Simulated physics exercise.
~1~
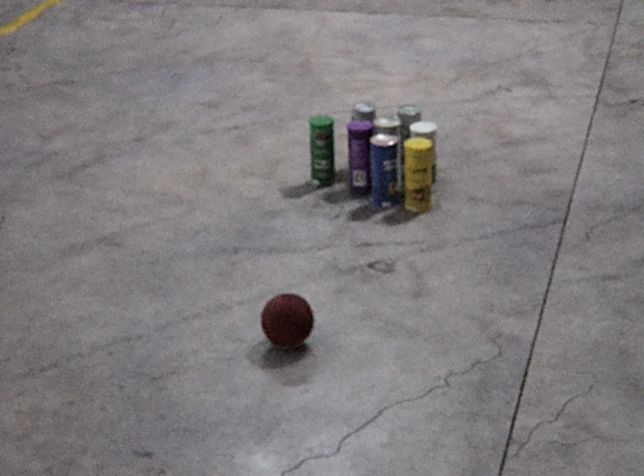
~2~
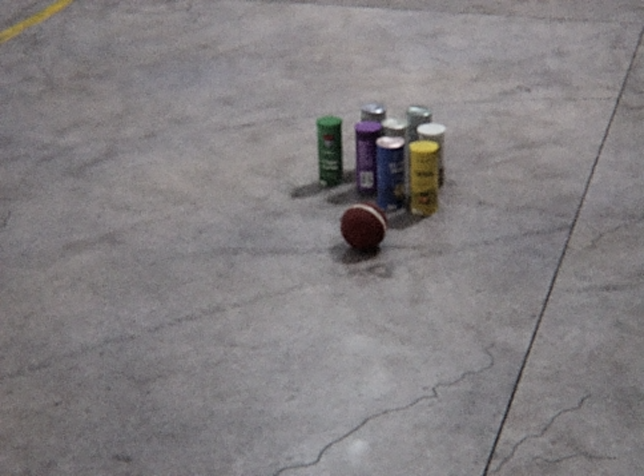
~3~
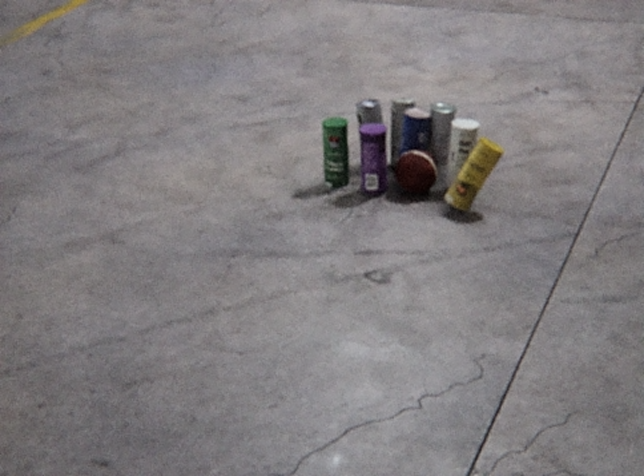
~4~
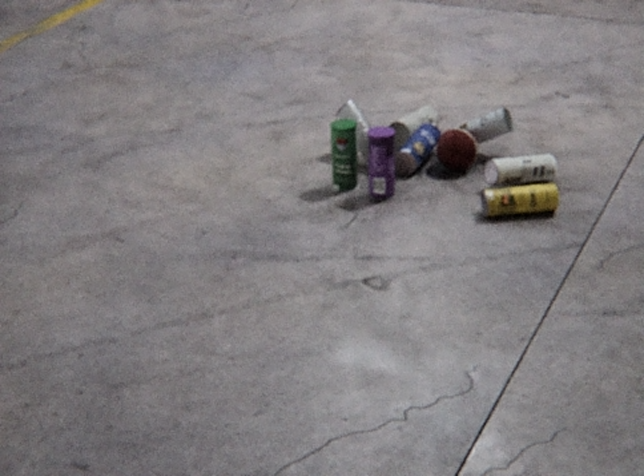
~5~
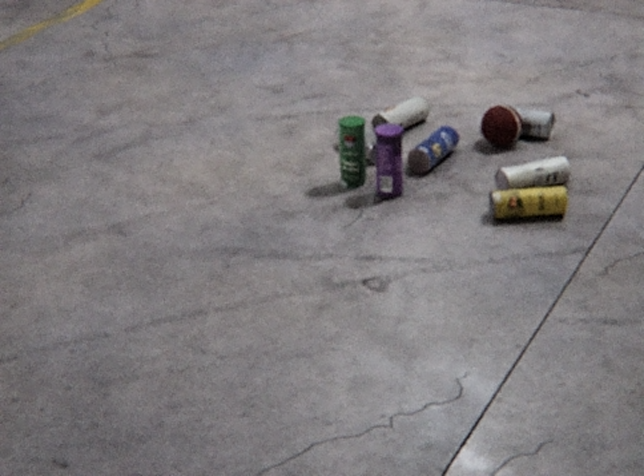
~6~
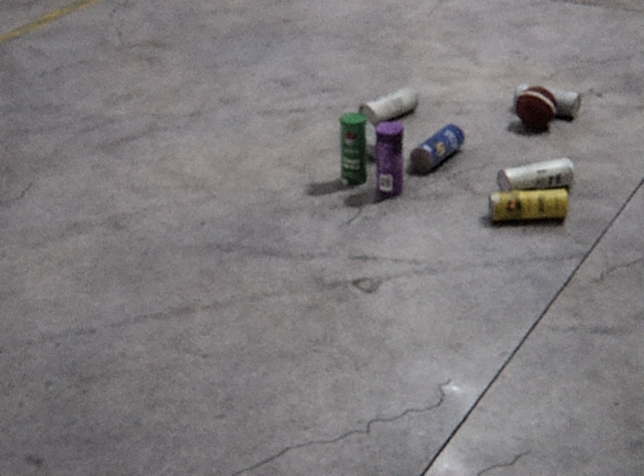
At the start, a dark red ball rolls across a grey concrete floor toward a tight cluster of upright canisters, among them green, purple, blue and yellow ones. It moves up and to the right and strikes the front of the group near the blue canister. The yellow canister tips to the right while the blue one and others behind it topple. The ball pushes on through, knocking a pale canister along ahead of it. At the end, the ball is still rolling away beside that canister, several others lie scattered on their sides, and only the green and purple ones remain standing.
